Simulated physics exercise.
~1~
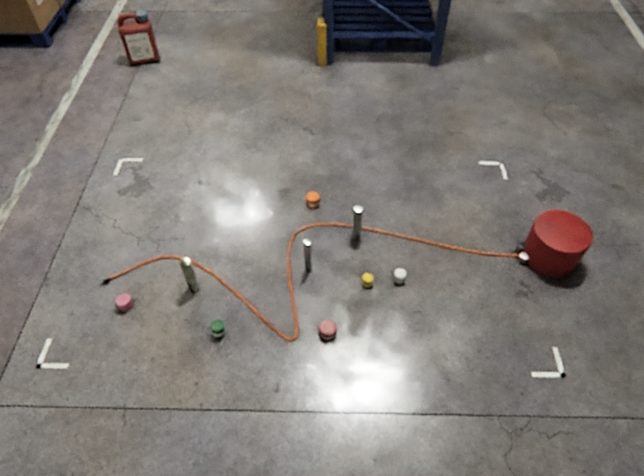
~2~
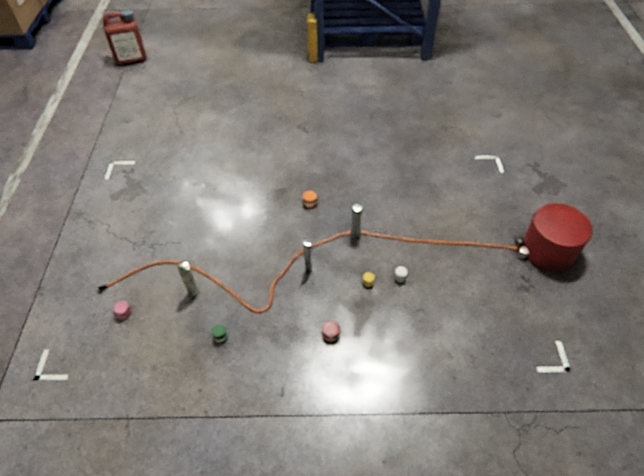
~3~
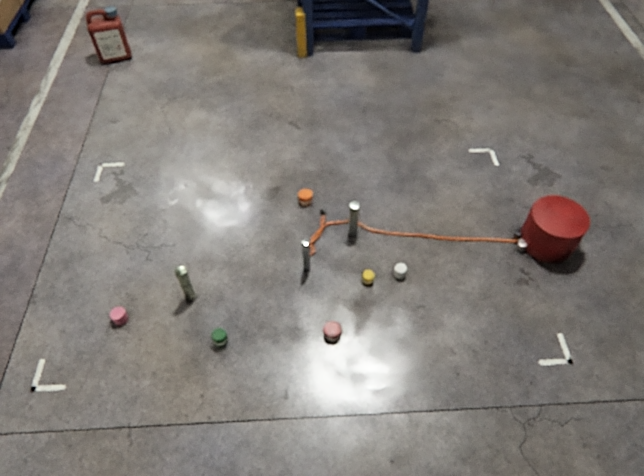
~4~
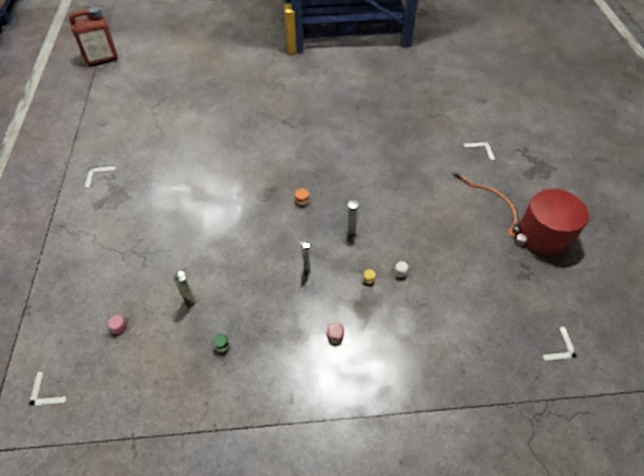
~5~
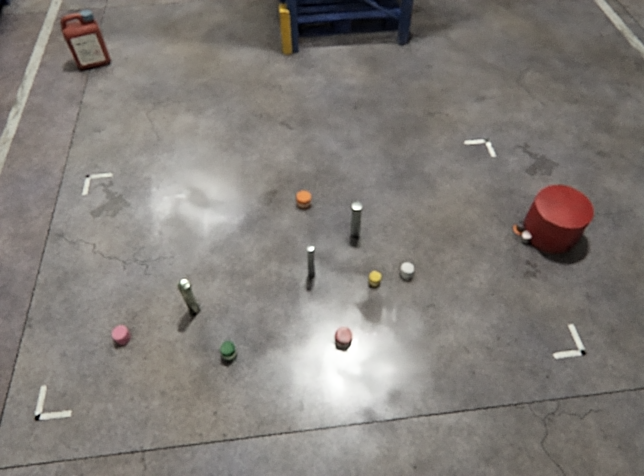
An orange lead lies across the concrete floor, winding from a red reel at the right past upright posts and small, colourful containers. Its bend near the middle tightens as the lead is drawn toward the reel. The free end then leaves the left post behind and slides right, reaching the central posts. It clears those too, leaving only a short curved tail beside the reel. Finally, the tail is gone, with just a small bit of orange visible at the reel's side, while the tubs, canisters and orange tin remain in their places.
